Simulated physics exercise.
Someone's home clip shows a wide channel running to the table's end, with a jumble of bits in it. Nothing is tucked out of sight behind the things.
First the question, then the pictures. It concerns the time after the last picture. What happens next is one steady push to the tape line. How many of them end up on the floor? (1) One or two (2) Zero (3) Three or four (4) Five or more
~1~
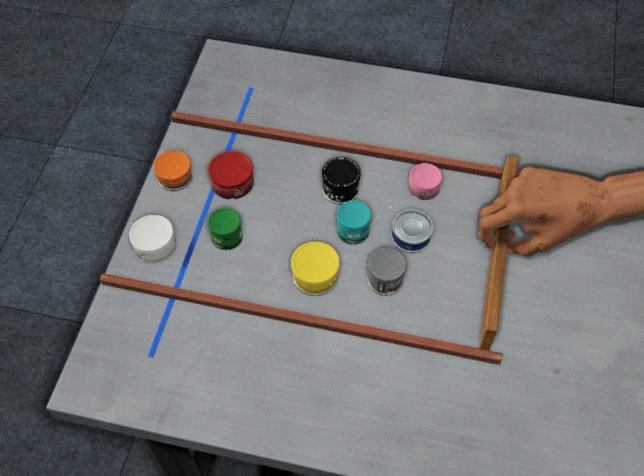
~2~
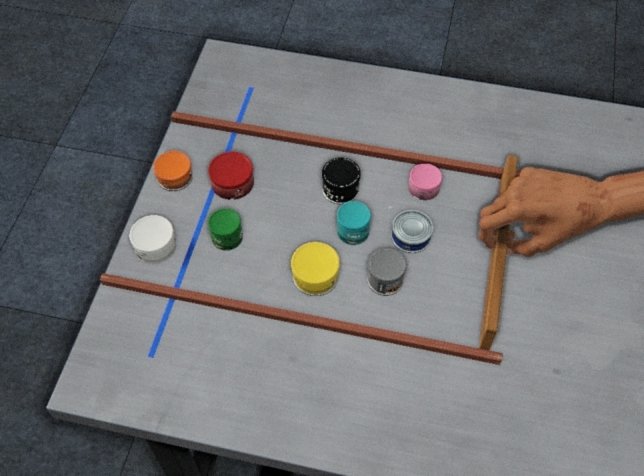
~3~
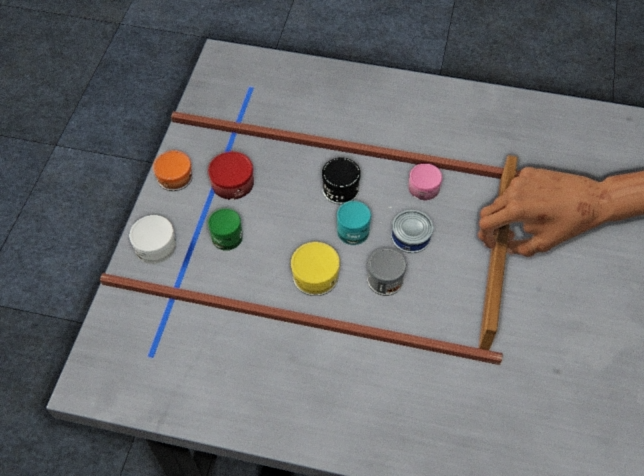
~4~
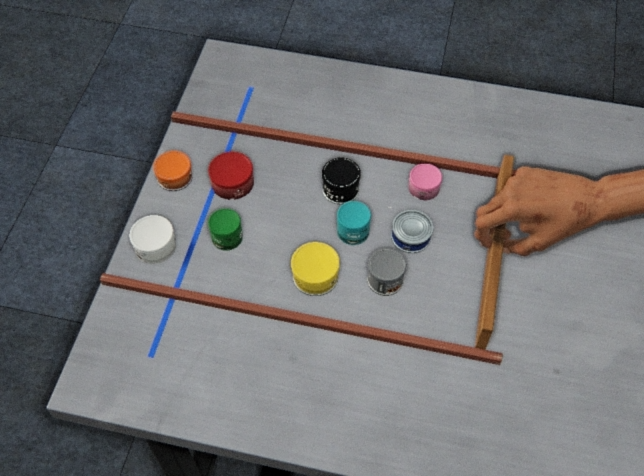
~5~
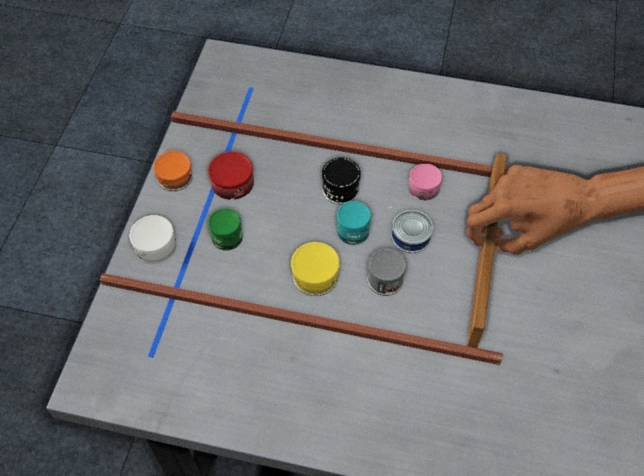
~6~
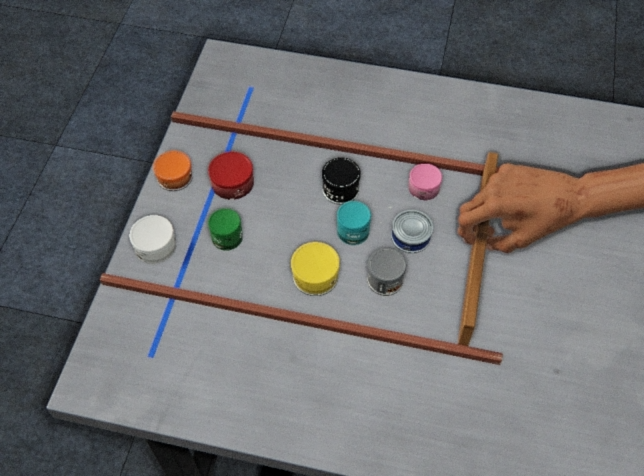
Option 1: One or two.
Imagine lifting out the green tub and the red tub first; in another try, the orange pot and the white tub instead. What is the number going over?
The number is 0 for the first case and 0 for the second.
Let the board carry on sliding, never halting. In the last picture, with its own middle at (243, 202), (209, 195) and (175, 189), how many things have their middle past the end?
0; 2; 5.
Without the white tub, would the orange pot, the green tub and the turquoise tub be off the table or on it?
Orange pot - gone, green tub - safe, turquoise tub - safe.
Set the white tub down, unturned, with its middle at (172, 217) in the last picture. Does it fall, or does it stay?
From that start the object does not stay.
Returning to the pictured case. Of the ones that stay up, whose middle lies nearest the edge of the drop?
The red tub finishes nearest.
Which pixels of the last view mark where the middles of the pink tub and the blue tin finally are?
(215, 136) and (191, 191).
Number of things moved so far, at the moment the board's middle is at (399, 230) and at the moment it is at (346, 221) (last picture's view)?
At first I count 4, and then 6.
Soon after, none off yet; orange pot at rest near (174, 171); white tub at rest near (154, 240); red tub at rest near (232, 176).
By the end, the number that fall off is one or two; fallen, white tub and orange pot.
